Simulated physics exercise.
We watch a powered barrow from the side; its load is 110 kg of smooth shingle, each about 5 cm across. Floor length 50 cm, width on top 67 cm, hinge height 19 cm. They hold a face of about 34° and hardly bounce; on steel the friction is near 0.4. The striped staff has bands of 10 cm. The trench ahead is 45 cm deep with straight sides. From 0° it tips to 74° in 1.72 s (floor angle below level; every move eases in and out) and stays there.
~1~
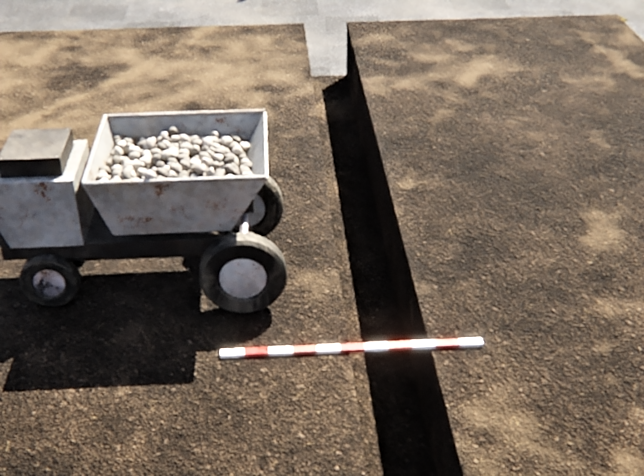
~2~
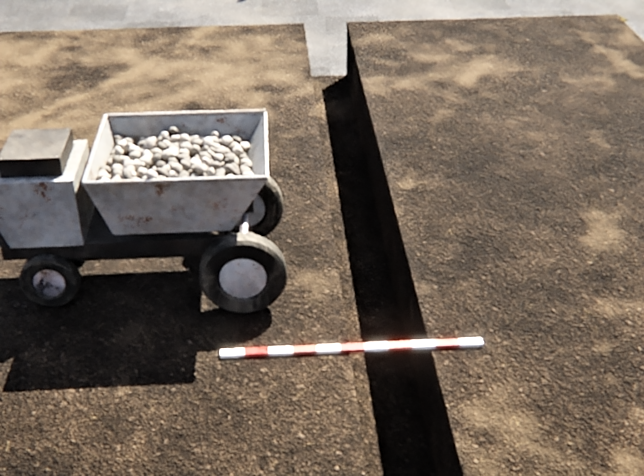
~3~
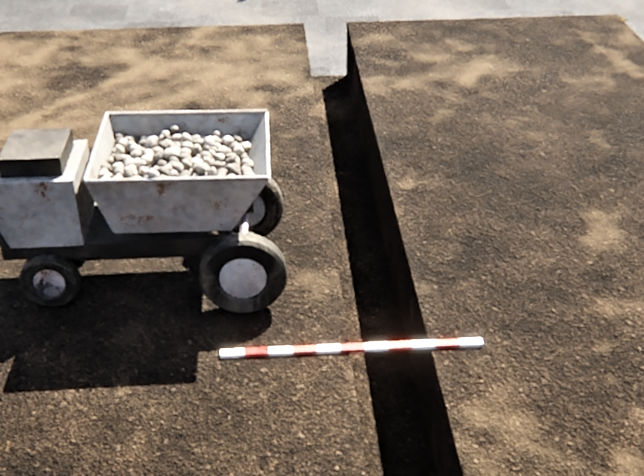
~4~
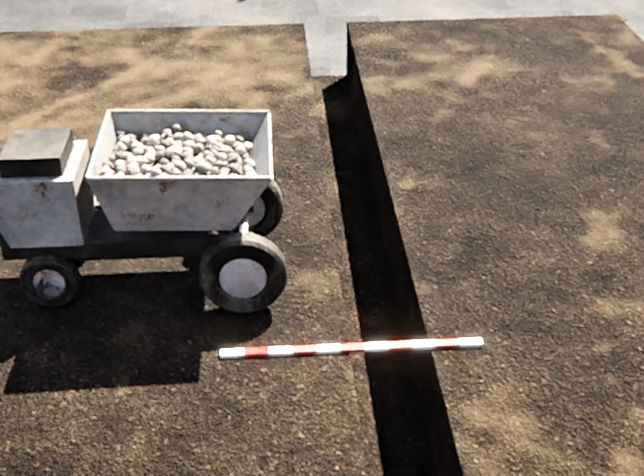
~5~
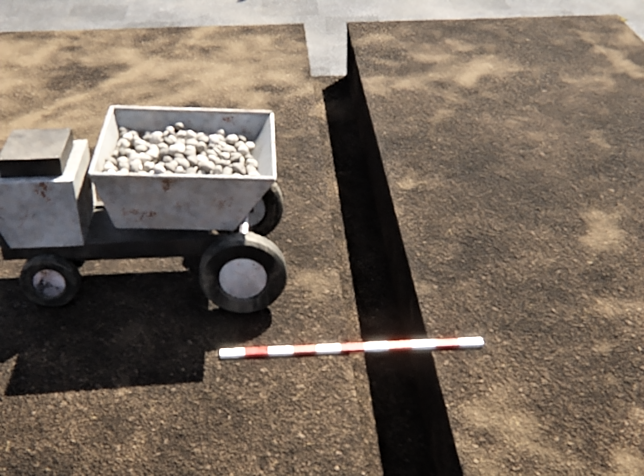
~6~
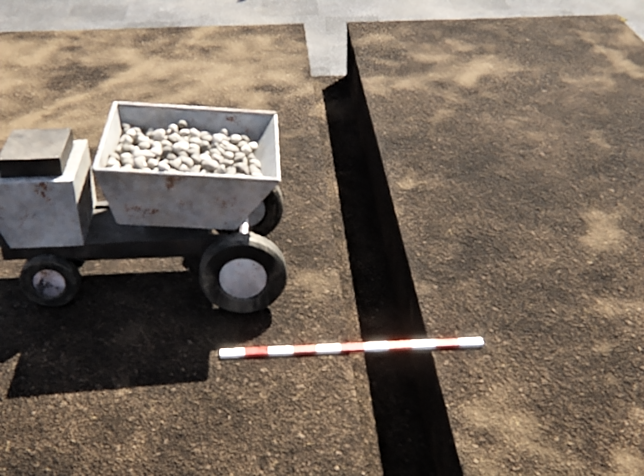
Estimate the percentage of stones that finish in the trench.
About 88 per cent.
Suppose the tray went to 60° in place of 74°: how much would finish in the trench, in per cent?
In that case some 60 per cent.
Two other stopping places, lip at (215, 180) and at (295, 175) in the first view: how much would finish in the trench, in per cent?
About 85 and 55 per cent.
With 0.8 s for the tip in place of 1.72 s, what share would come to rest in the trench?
It would be near 70 per cent.
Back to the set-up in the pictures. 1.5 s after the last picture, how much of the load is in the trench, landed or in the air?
About 50 per cent by then.
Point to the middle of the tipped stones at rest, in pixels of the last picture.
Around (381, 326).
Then, 1.0 s after the last picture the floor is at 62°, 98 % in the tray, 2 % in the trench; the foremost stones are at (366, 217).
Then, 1.5 s after the last picture the floor is at 74°, 42 % in the tray, 49 % in the trench, 10 % past the trench; the foremost stones are at (474, 248).
Then, 1.9 s after the last picture the floor is at 74°, 20 % in the tray, 68 % in the trench, 12 % past the trench; the foremost stones are at (523, 259).
Then, 3.8 s after the last picture the floor is at 74°, 0 % in the tray, 88 % in the trench, 12 % past the trench; the foremost stones are at (537, 258).
